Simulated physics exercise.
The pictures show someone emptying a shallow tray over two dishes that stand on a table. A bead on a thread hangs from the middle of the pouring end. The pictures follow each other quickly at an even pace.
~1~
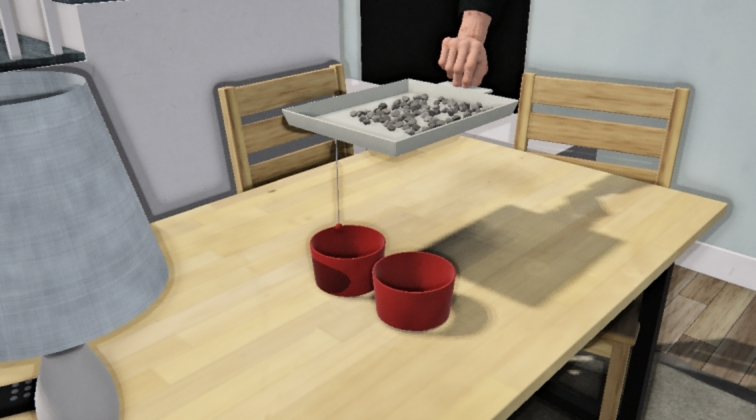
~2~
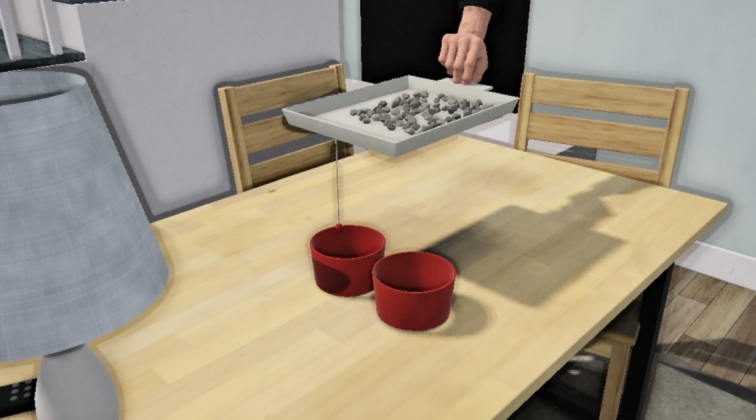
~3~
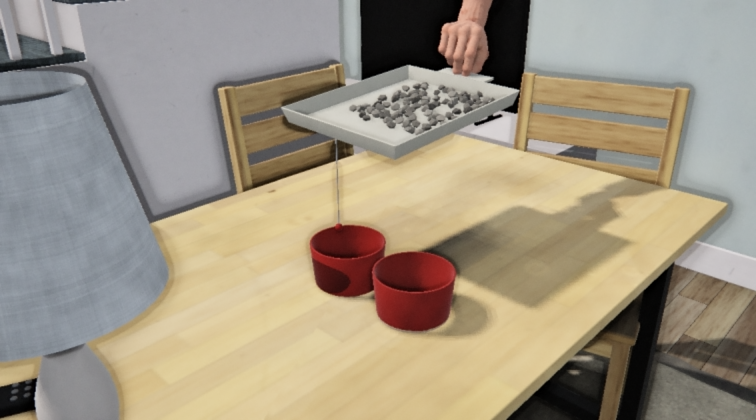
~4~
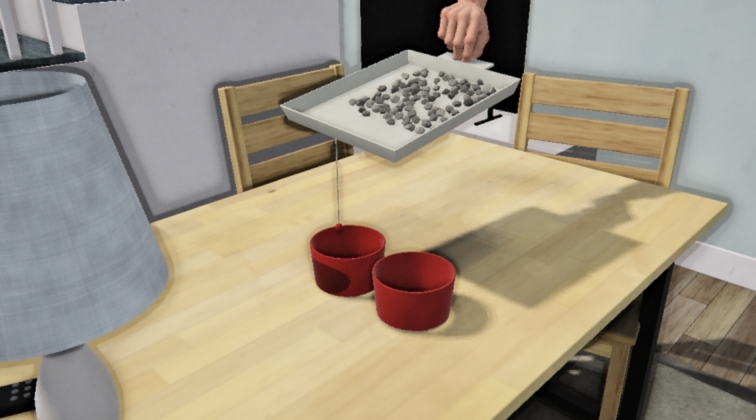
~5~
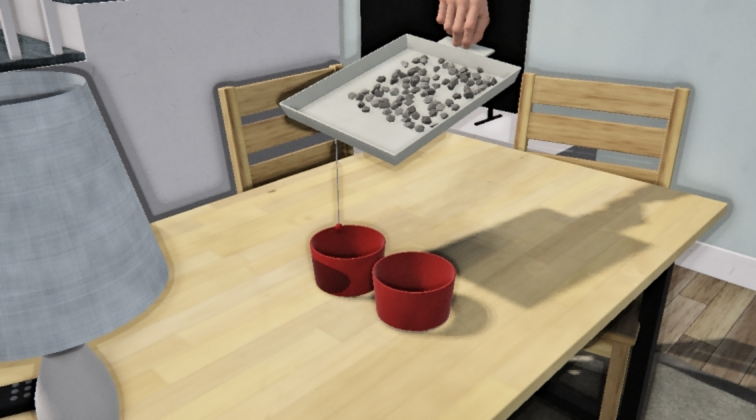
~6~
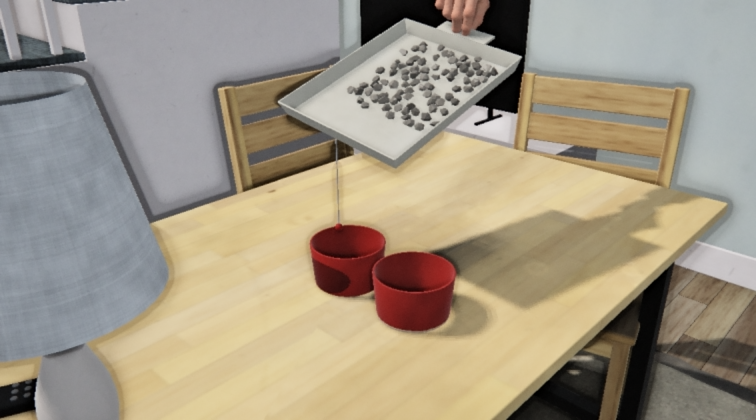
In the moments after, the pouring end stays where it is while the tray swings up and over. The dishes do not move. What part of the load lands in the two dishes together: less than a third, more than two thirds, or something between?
They take between a third and two thirds between them.
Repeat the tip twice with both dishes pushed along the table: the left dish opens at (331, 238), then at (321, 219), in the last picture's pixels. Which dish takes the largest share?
At the first place right, at the second right.
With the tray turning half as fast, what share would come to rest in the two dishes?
Some 70 per cent.
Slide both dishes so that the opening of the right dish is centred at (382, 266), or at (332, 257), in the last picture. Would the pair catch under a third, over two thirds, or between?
In turn: Over two thirds; under a third.
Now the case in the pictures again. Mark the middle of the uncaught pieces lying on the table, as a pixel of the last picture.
Around (345, 322).
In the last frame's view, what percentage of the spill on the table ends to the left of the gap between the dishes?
It comes to 90 per cent or so.
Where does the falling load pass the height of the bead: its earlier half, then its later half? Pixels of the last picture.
First near (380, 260), later near (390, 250).
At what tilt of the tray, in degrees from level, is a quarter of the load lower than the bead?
Around 80° of tilt.
Soon after the last picture, tray tipped steeply; nearly all on the tray; a stray few in the air.
A little later, tray tipped past a quarter turn; about a quarter on the tray; about a third in the right dish; a stray few in the left dish; about a third outside both; a small part in the air.
Later still, tray tipped past a quarter turn; about half in the right dish; a stray few in the left dish; about half outside both.
At rest, tray tipped past a quarter turn; about half in the right dish; a stray few in the left dish; about half outside both.
